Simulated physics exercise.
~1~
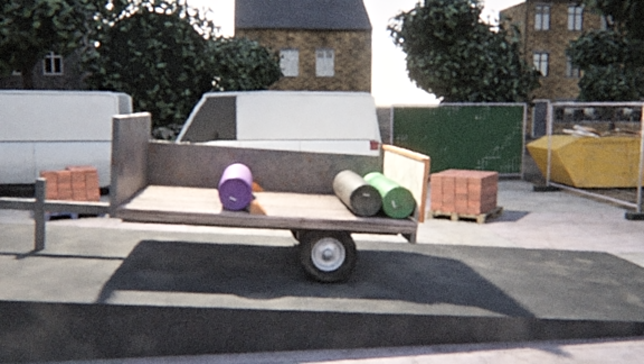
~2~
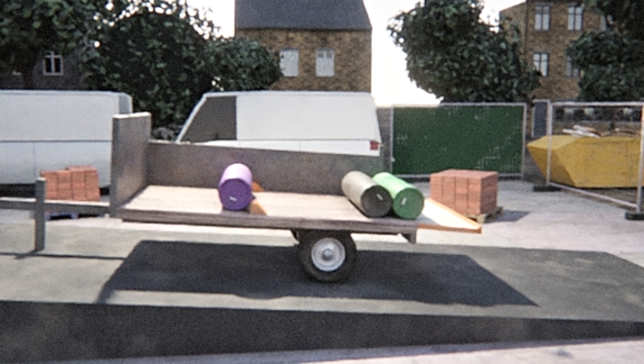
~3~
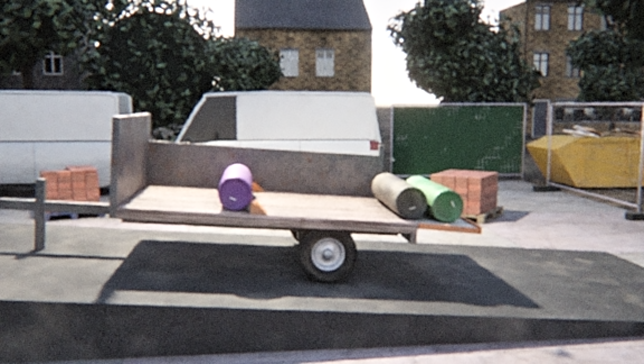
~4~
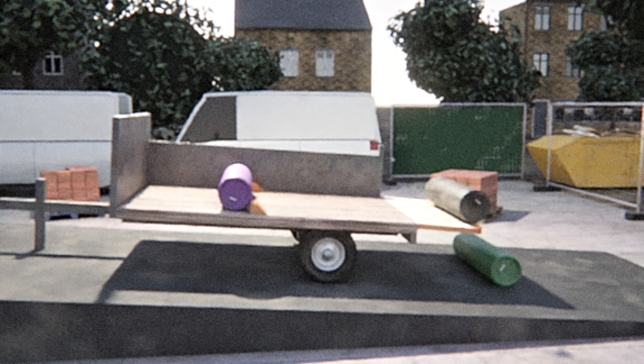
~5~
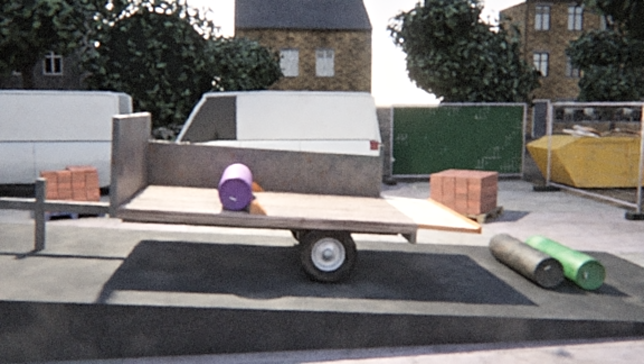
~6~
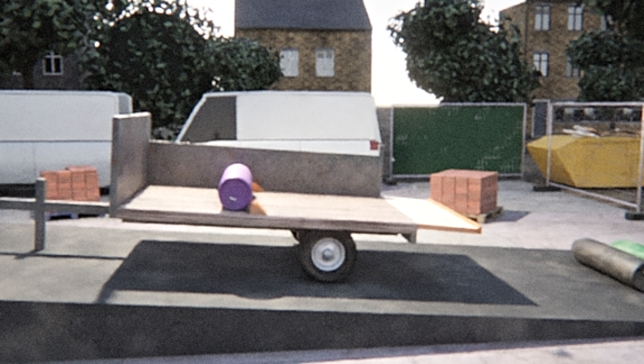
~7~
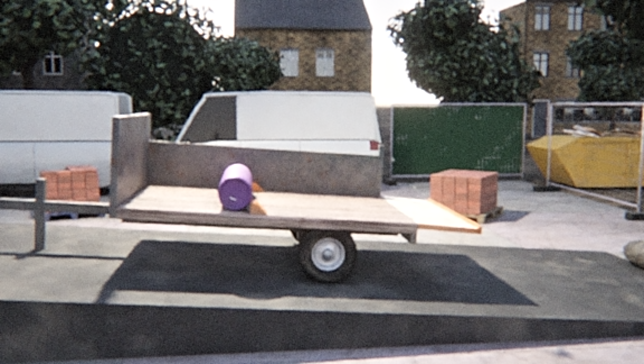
A parked trailer's tailgate dropped open at the right, and the green and grey cylinders rolled across it, fell to the ground and kept rolling right until the green one was out of sight, while the purple one stayed on the bed.
